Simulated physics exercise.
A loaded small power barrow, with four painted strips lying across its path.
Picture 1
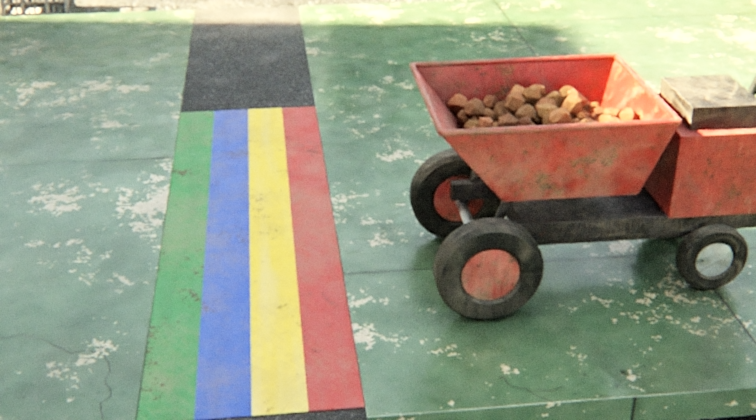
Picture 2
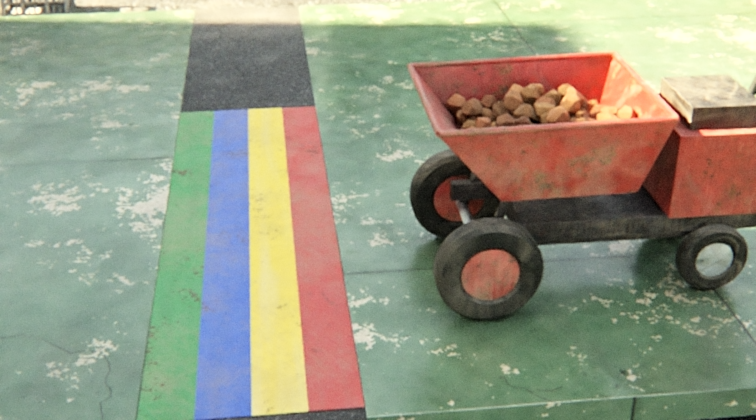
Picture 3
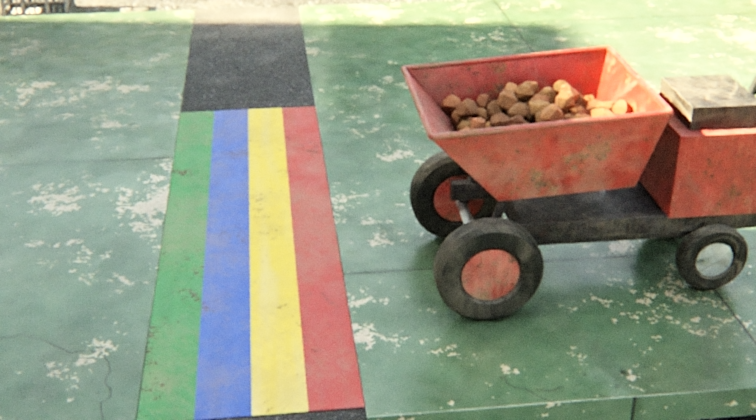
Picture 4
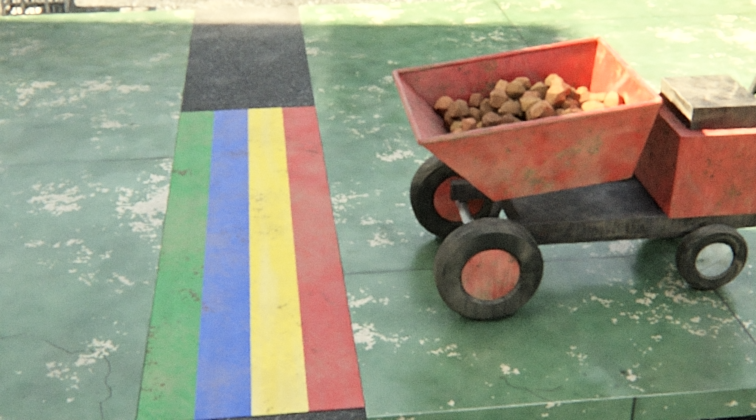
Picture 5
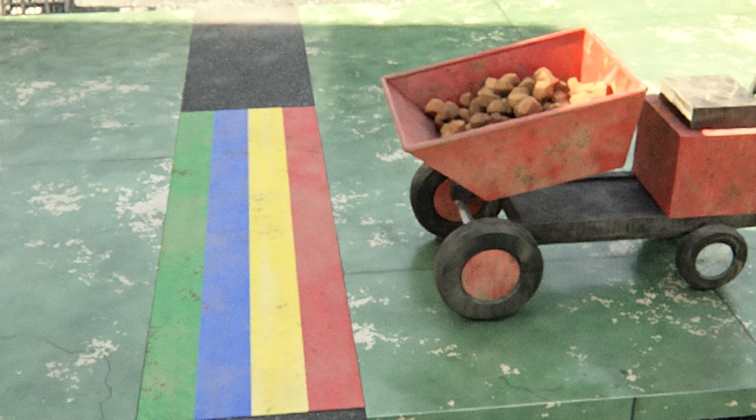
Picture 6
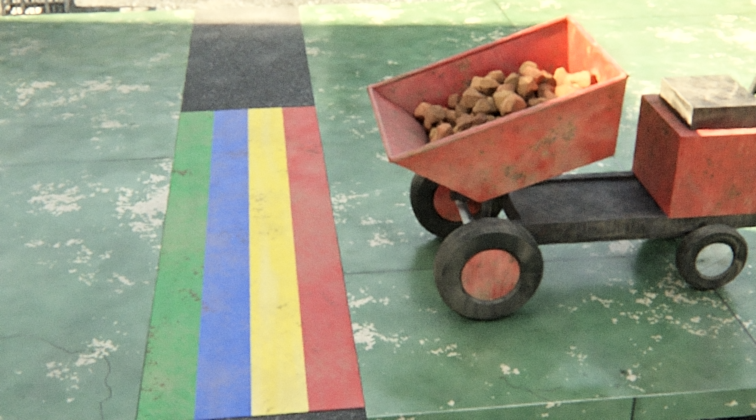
The red skip of a small barrow, loaded with brown clods, sits level at first, then tilts gradually toward the left, its rear rising, while the wheels stay still beside green, blue, yellow and red strips on the worn green floor.
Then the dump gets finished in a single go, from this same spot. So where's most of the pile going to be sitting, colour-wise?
Most of it sits on yellow.
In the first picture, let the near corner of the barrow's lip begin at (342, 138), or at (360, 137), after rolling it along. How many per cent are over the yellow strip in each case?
First try: Some 0 %; second try: 0 %.
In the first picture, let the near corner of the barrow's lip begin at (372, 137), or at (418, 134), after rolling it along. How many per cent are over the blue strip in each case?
Around 30 and 30 per cent respectively.
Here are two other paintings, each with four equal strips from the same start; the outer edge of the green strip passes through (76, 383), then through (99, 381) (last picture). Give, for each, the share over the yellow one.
Shares: About 40 per cent; about 30 per cent.
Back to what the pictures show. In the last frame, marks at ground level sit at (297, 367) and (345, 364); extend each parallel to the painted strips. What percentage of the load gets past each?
About 60 and 80 %.
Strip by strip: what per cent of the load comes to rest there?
Red strip 10 %, yellow strip 35 %, blue strip 20 %, green strip 10 %.
Shortly afterwards, skip tipped steeply; the whole lot in the skip.
Next, skip tipped right over; the bulk in the skip; only a few over the red strip; a little over the yellow strip.
Some moments later, skip tipped right over; near a quarter in the skip; a little over the red strip; near a third over the yellow strip; near a quarter over the blue strip; a little over the green strip; only a few off the paint.
In the end, skip tipped right over; near a quarter in the skip; a little over the red strip; near a third over the yellow strip; near a quarter over the blue strip; a little over the green strip; only a few off the paint.
